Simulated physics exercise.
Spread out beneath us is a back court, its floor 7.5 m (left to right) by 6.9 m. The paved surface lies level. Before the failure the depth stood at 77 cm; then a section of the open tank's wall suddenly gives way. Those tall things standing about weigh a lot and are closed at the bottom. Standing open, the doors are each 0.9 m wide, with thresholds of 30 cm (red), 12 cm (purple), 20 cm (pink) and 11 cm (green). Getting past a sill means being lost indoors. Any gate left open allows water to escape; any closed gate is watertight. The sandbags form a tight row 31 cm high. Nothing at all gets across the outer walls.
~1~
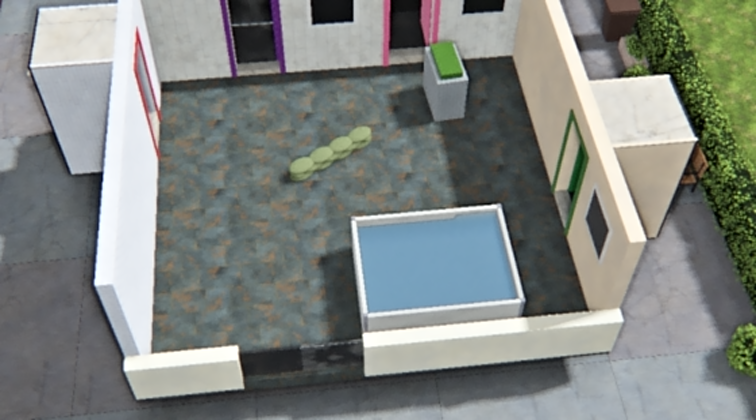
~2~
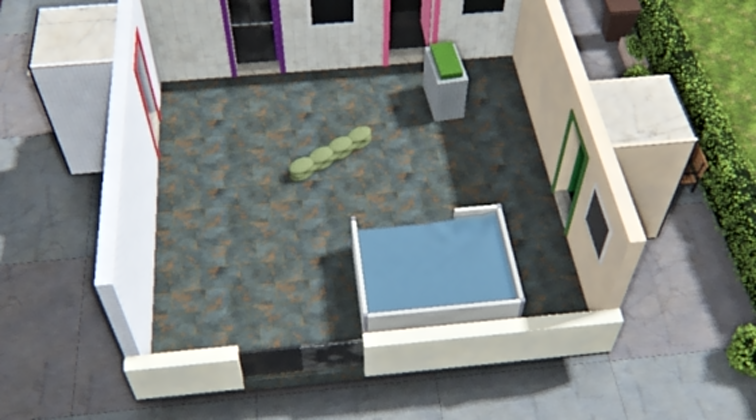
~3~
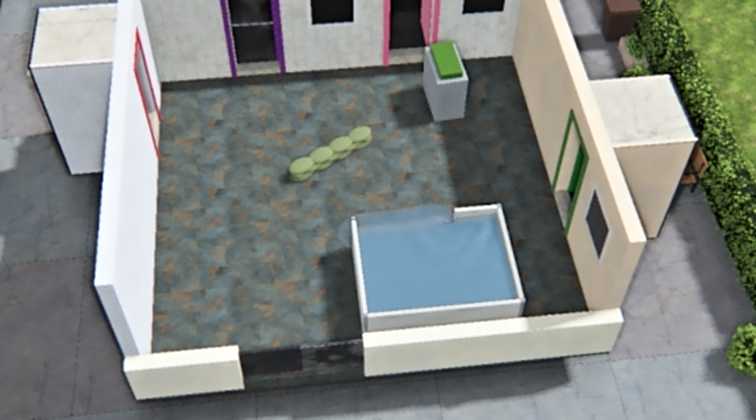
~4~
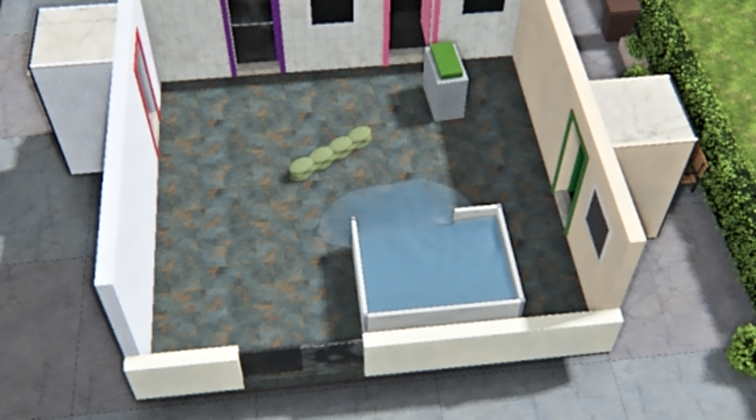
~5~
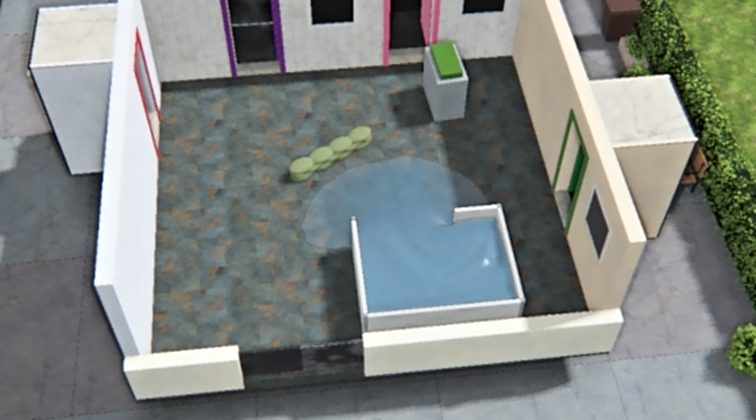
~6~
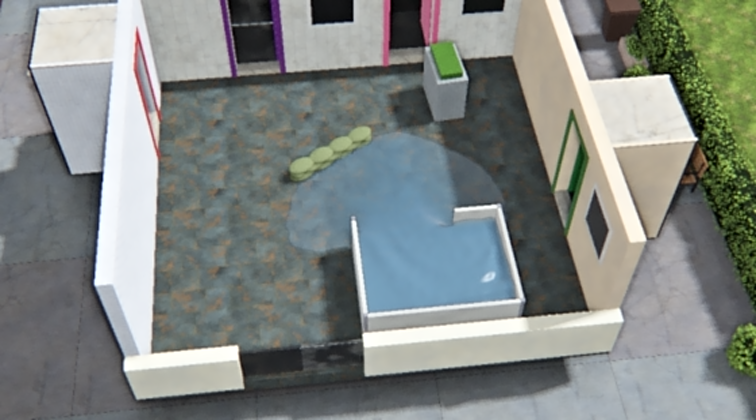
To begin with, an open tank of blue water sits whole and still in a walled back court, near a row of rounded green shapes. Then a gap opens on the tank's far side, and water pours through, spreading across the paved floor in a widening, rounded sheet toward the green shapes.
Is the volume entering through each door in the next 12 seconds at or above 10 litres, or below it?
At the end, at the red door the limit will not be crossed. At the purple door the limit will not be crossed. At the pink door the limit will be crossed. At the green door the limit will not be crossed.
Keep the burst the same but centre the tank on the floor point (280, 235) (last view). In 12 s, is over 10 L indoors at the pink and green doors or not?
So the pink door keeps within it and the green door keeps within it.
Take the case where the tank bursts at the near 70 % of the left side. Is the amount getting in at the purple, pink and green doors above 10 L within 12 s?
At purple the amount is higher than the mark, at pink it is beneath the mark, and at green it is beneath the mark.
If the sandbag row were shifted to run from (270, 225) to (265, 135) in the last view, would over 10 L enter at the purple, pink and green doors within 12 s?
Checking the limit, purple is too much, pink is too much, green is fine.
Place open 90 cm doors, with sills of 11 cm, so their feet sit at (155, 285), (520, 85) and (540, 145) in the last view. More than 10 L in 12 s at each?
Less, more, more.
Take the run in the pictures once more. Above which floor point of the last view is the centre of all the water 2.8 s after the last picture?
Its balance point sits around (385, 181).
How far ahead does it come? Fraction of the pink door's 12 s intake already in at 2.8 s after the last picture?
Share by then: ~ 95 %.
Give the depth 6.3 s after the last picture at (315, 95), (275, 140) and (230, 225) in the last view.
5, 4, 8 cm.
Then, 0.7 s after the last picture water covers 30 % of the floor and is deepest (49 cm) near (346, 160); red door not reached, purple door not reached, pink door 18 cm at the sill, 0 L in, green door not reached.
Then, 1.5 s after the last picture water covers 45 % of the floor and is deepest (45 cm) near (402, 65); red door not reached, purple door not reached, pink door 36 cm at the sill, 62 L in, green door 2 cm at the sill, 0 L in.
Then, 2.8 s after the last picture water covers 60 % of the floor and is deepest (30 cm) near (394, 66); red door 7 cm at the sill, 0 L in, purple door 8 cm at the sill, 0 L in, pink door 25 cm at the sill, 163 L in, green door 1 cm at the sill, 0 L in.
Then, 6.3 s after the last picture water covers 90 % of the floor and is deepest (18 cm) near (551, 337); red door 9 cm at the sill, 0 L in, purple door 4 cm at the sill, 0 L in, pink door 12 cm at the sill, 175 L in, green door 6 cm at the sill, 0 L in.
Then, 11.3 s after the last picture water covers 100 % of the floor and is deepest (15 cm) near (488, 344); red door 9 cm at the sill, 0 L in, purple door 6 cm at the sill, 0 L in, pink door 8 cm at the sill, 176 L in, green door 12 cm at the sill, 0 L in.
